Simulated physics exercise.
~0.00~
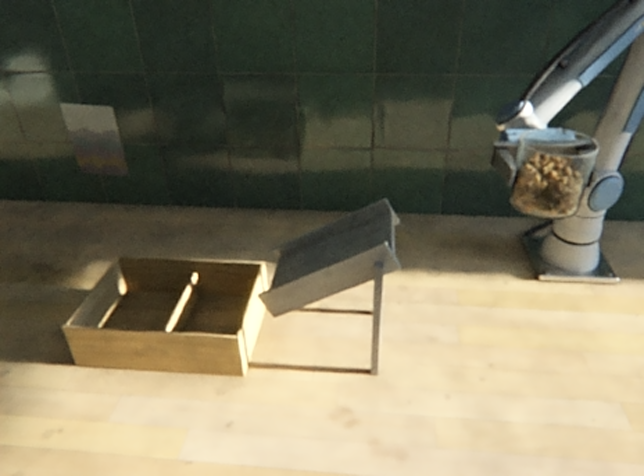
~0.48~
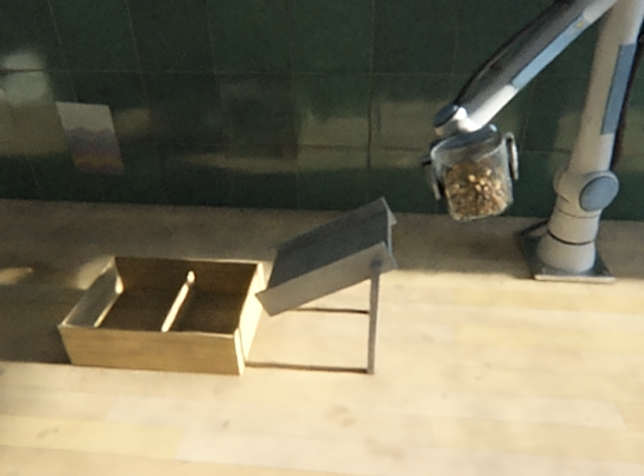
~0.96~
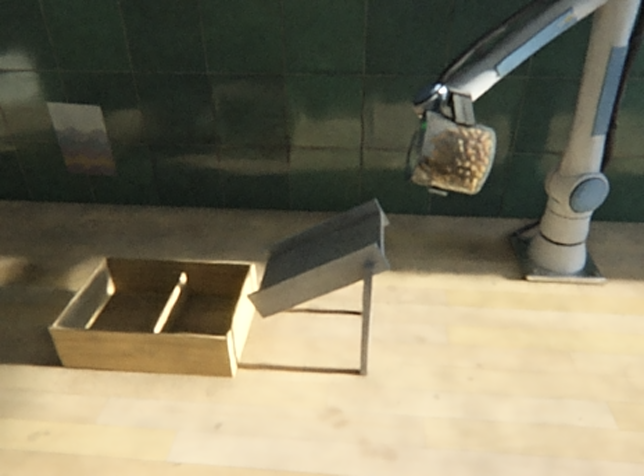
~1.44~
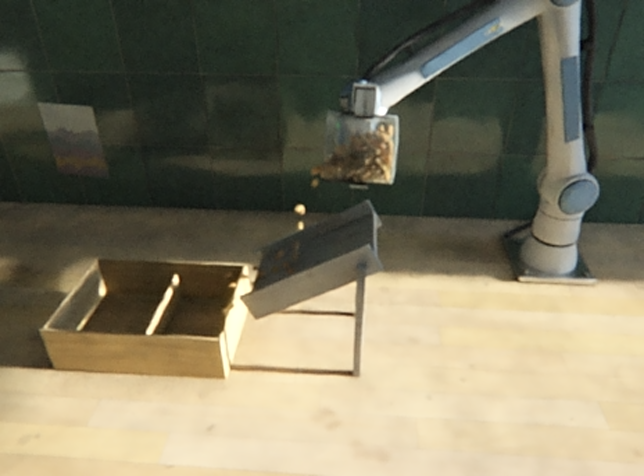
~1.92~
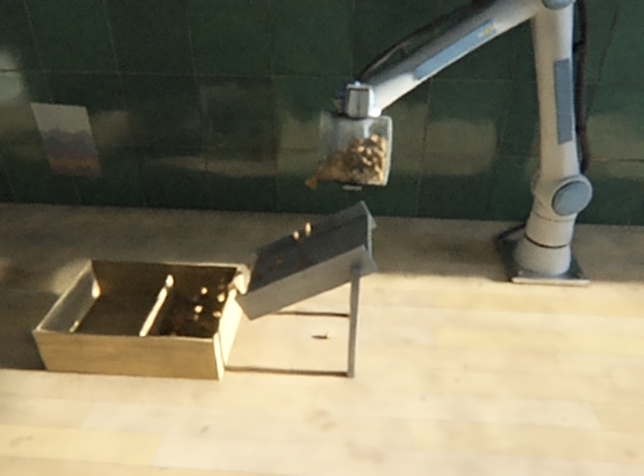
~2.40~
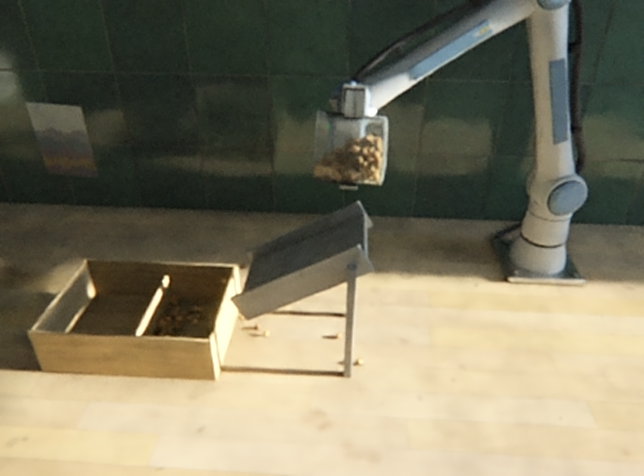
A robot arm swung a clear tumbler of dried chickpeas left over a tilted chute and tipped it, sending some sliding into the near part of a divided wooden box, while a few landed on the table and many stayed in the tumbler.
